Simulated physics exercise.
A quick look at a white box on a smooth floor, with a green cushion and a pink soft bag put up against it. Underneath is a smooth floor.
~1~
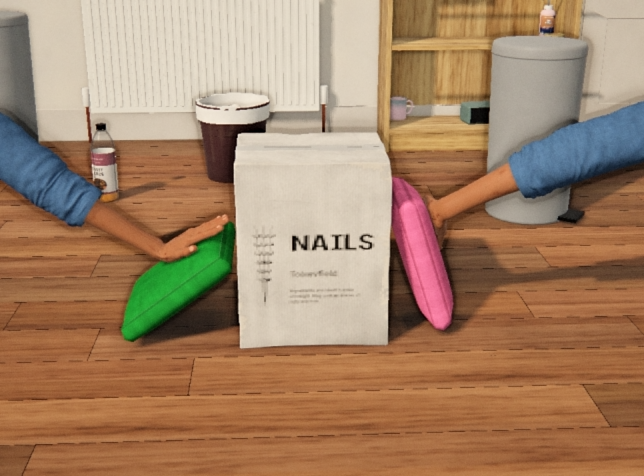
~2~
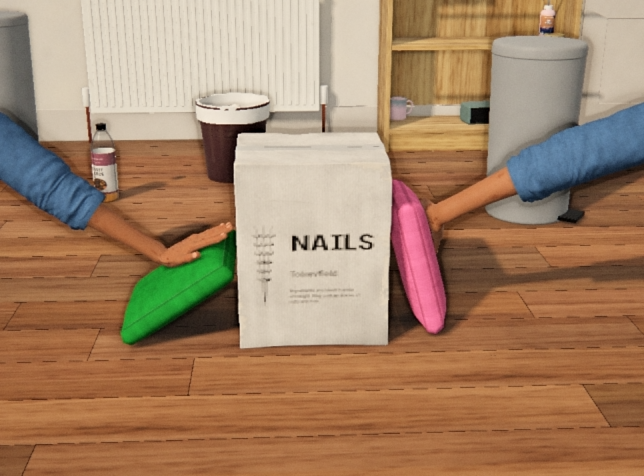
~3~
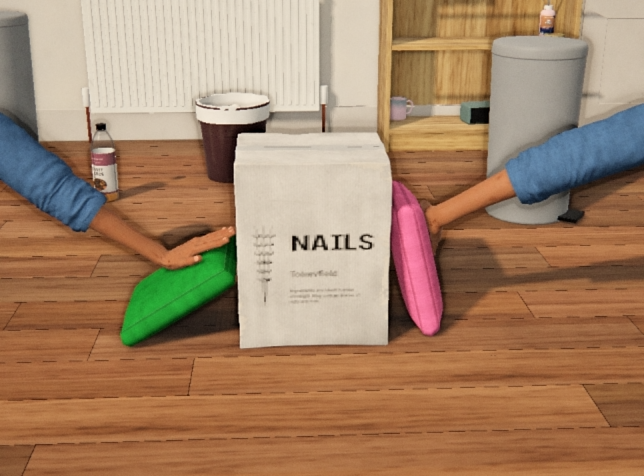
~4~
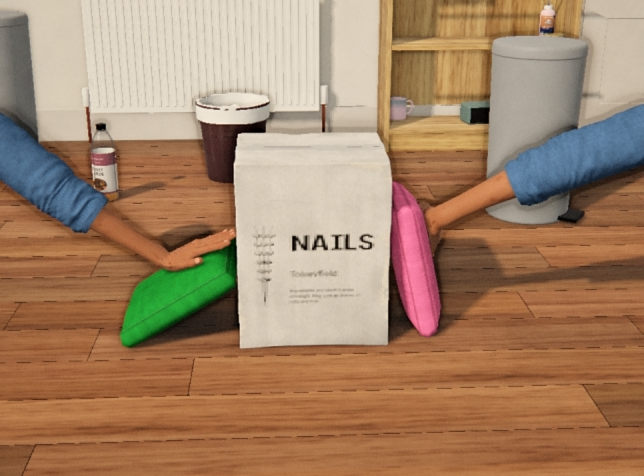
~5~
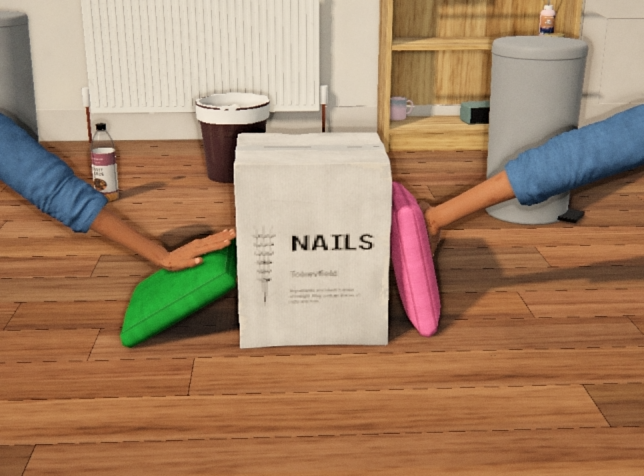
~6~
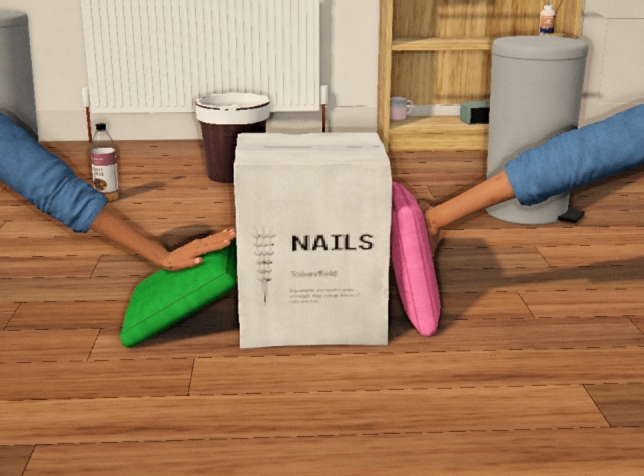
Two hands press a green cushion and a pink soft bag against a white box, barely moving.
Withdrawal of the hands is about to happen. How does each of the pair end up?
Each ends like this: The green cushion lying down; the pink soft bag still leaning.
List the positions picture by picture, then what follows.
In the first frame, cushion foot (128, 337), head (226, 266); soft bag foot (442, 326), head (406, 208).
In the second frame, cushion foot (127, 340); soft bag foot (435, 330).
In the third frame, cushion foot (126, 341); soft bag foot (430, 332).
In the fourth frame, cushion foot (126, 342); soft bag foot (428, 333).
In the fifth frame, cushion foot (126, 342); soft bag foot (428, 333).
In the sixth frame, cushion foot (126, 342), head (231, 281), at a low slant; soft bag foot (428, 333), head (403, 212), almost upright.
Then, 0.28 s after the last picture, cushion flat on the floor near (178, 302); soft bag leaning near (410, 257).
Then, 0.50 s after the last picture, cushion flat on the floor near (178, 308); soft bag leaning near (410, 258).
At rest, cushion flat on the floor near (178, 309); soft bag leaning near (410, 258). The green cushion slides down flat and the pink soft bag keeps leaning.
